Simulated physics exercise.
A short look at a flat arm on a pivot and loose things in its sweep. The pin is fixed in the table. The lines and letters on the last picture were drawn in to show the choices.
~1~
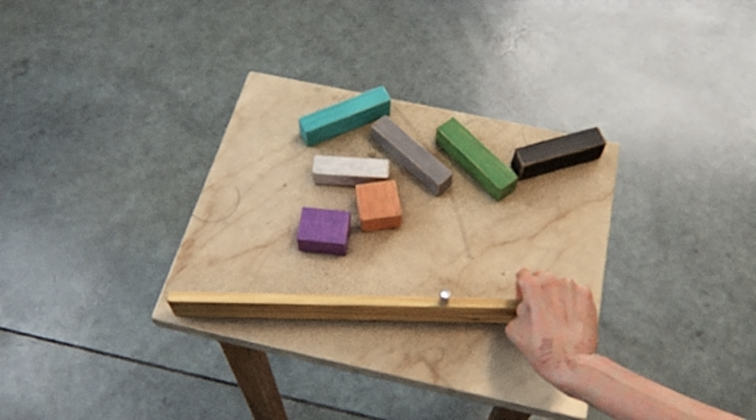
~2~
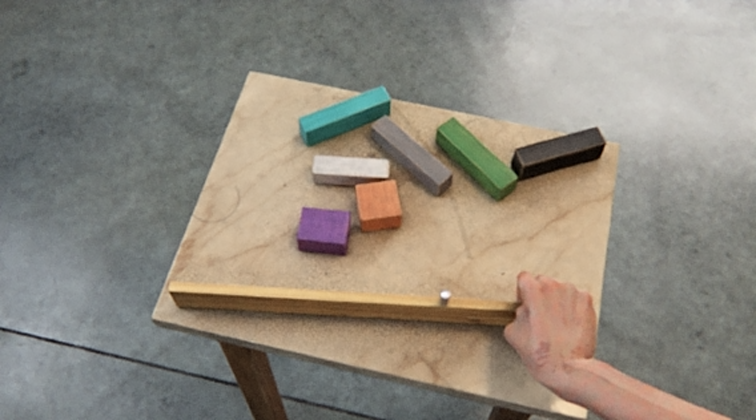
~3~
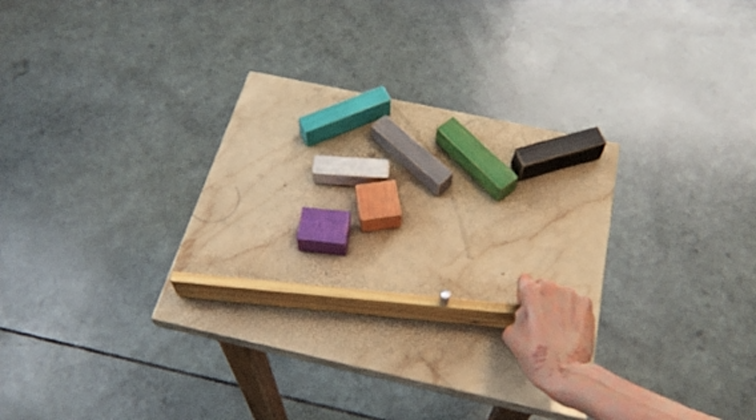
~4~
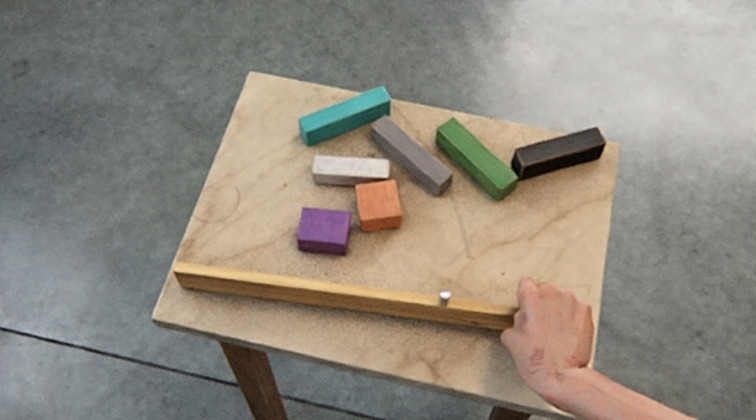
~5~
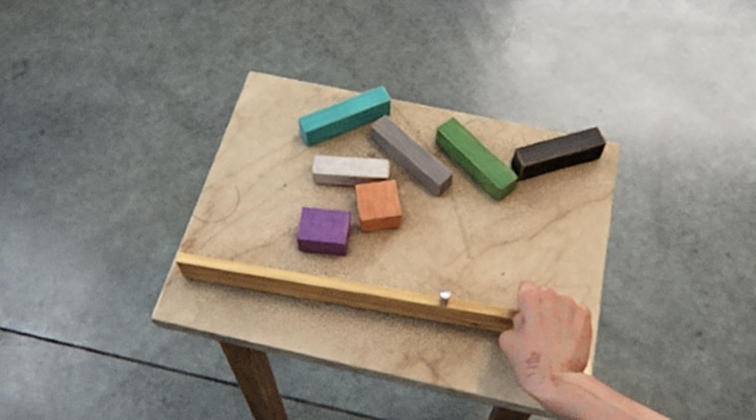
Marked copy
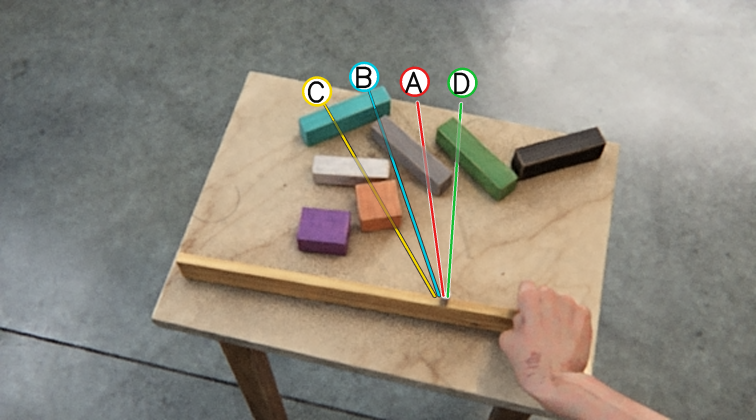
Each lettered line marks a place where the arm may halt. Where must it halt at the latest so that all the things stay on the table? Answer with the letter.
Nothing falls up to C.
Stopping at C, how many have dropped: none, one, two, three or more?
By then, none.
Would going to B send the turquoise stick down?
Yes.
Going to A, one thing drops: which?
It is the turquoise stick.
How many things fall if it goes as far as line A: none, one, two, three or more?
One.
On the marked copy, A at (429, 193); B at (405, 196); C at (382, 203); D at (455, 194).
With C. Early on, arm (322, 238); purple block (332, 225); black stick (558, 154).
Further on, arm (354, 205); white bar (358, 164); orange block (410, 190).
At the end, arm (380, 191); turquoise stick (377, 99); grey bar (441, 141); nothing has fallen.
As for the rest, A drops the turquoise stick; B drops the turquoise stick; D drops the turquoise stick.
